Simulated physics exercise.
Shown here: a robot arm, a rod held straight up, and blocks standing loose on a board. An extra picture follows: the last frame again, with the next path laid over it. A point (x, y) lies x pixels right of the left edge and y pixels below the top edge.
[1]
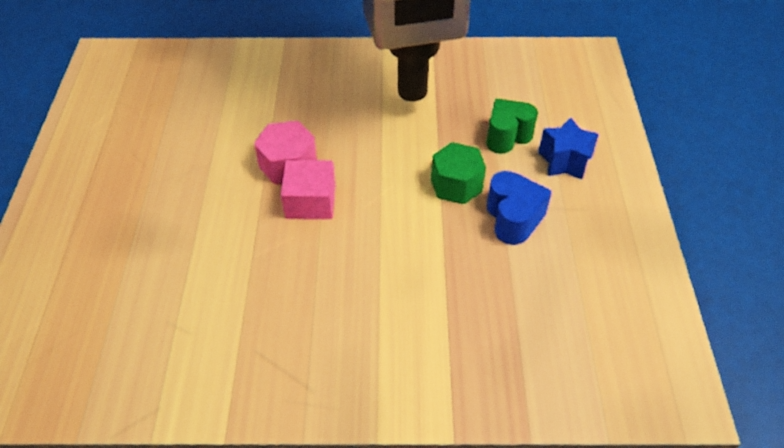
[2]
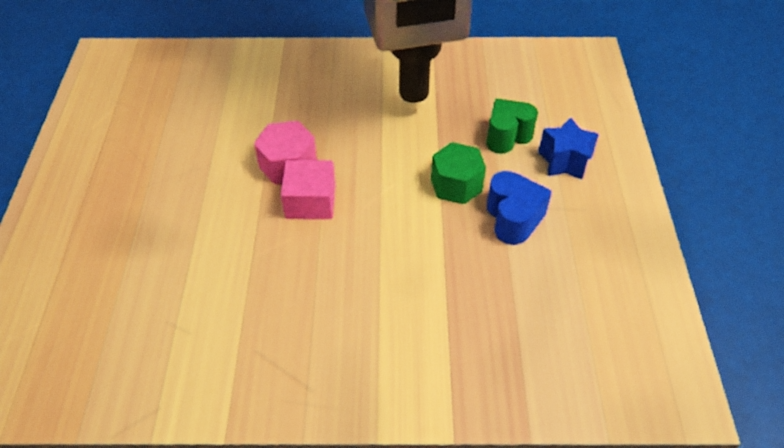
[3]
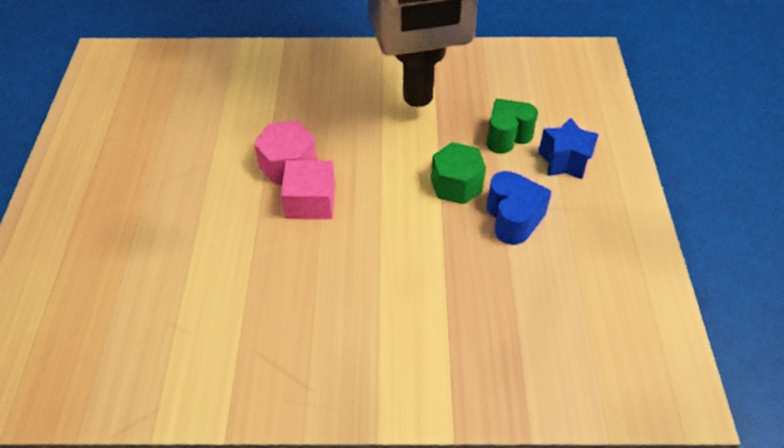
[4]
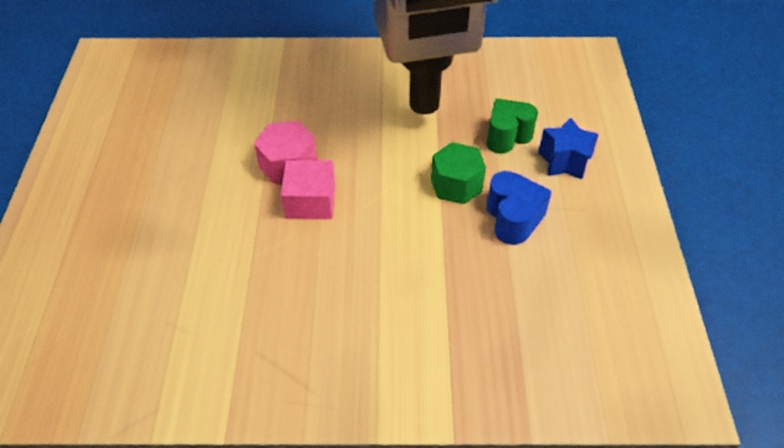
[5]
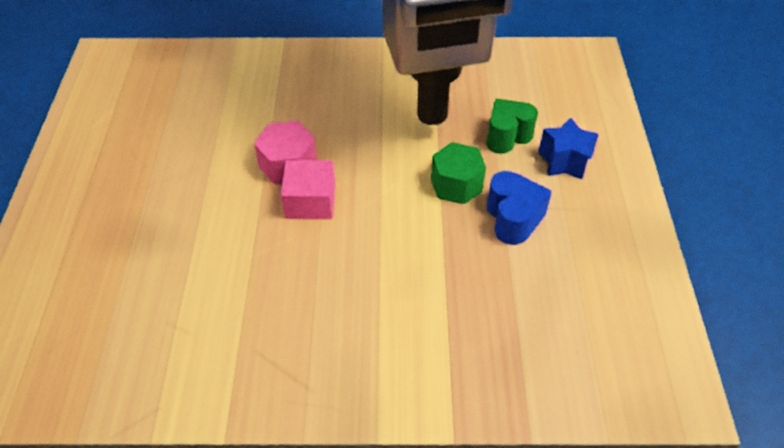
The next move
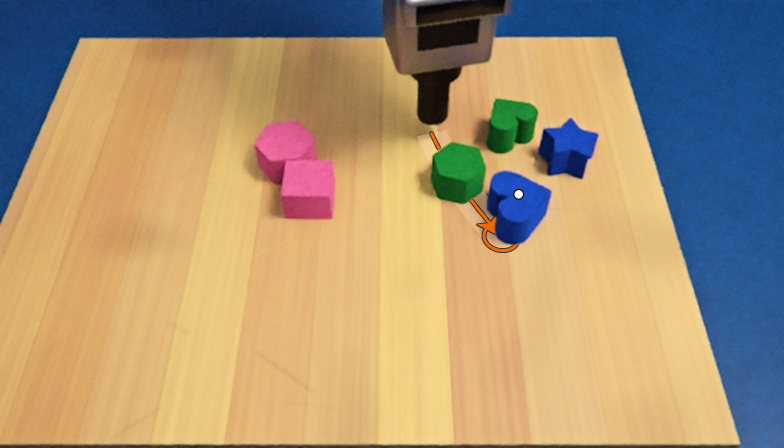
A robot arm with an upright rod stayed almost still above a wooden board, then moved slightly right and toward the viewer, nearing the green six-sided block, while the pink, green and blue blocks stayed still.
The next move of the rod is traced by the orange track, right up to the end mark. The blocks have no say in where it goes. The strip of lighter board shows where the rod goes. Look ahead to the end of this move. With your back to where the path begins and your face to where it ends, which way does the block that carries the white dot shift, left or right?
It's set to shift left.
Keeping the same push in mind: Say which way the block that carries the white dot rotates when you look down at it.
The block that carries the white dot rotates counterclockwise.
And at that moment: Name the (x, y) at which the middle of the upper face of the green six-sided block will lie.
For the centre of its top, I'd go with (479, 241).
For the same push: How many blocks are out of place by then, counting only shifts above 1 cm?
It looks like two blocks will be pushed more than about 1 cm.
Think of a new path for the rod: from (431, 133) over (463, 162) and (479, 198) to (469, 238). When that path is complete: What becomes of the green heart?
It is left in place.
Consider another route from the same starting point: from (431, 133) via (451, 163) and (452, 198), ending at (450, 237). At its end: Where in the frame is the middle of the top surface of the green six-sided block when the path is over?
It should be at about (486, 239).
The drawn path runs from (431, 133) through (449, 166) and (472, 201) to (501, 237); the dot is on the blue heart.
What follows on the original path. One third of the way, rod at (450, 150); green six-sided block at (465, 174).
Two thirds of the way, rod at (474, 185); green six-sided block at (474, 211), turned 40° clockwise; blue heart at (530, 202), turned 10° anticlockwise.
At the end, rod at (504, 221); green six-sided block at (479, 241), turned 95° clockwise; green heart not moved; blue heart at (560, 216), turned 45° anticlockwise.
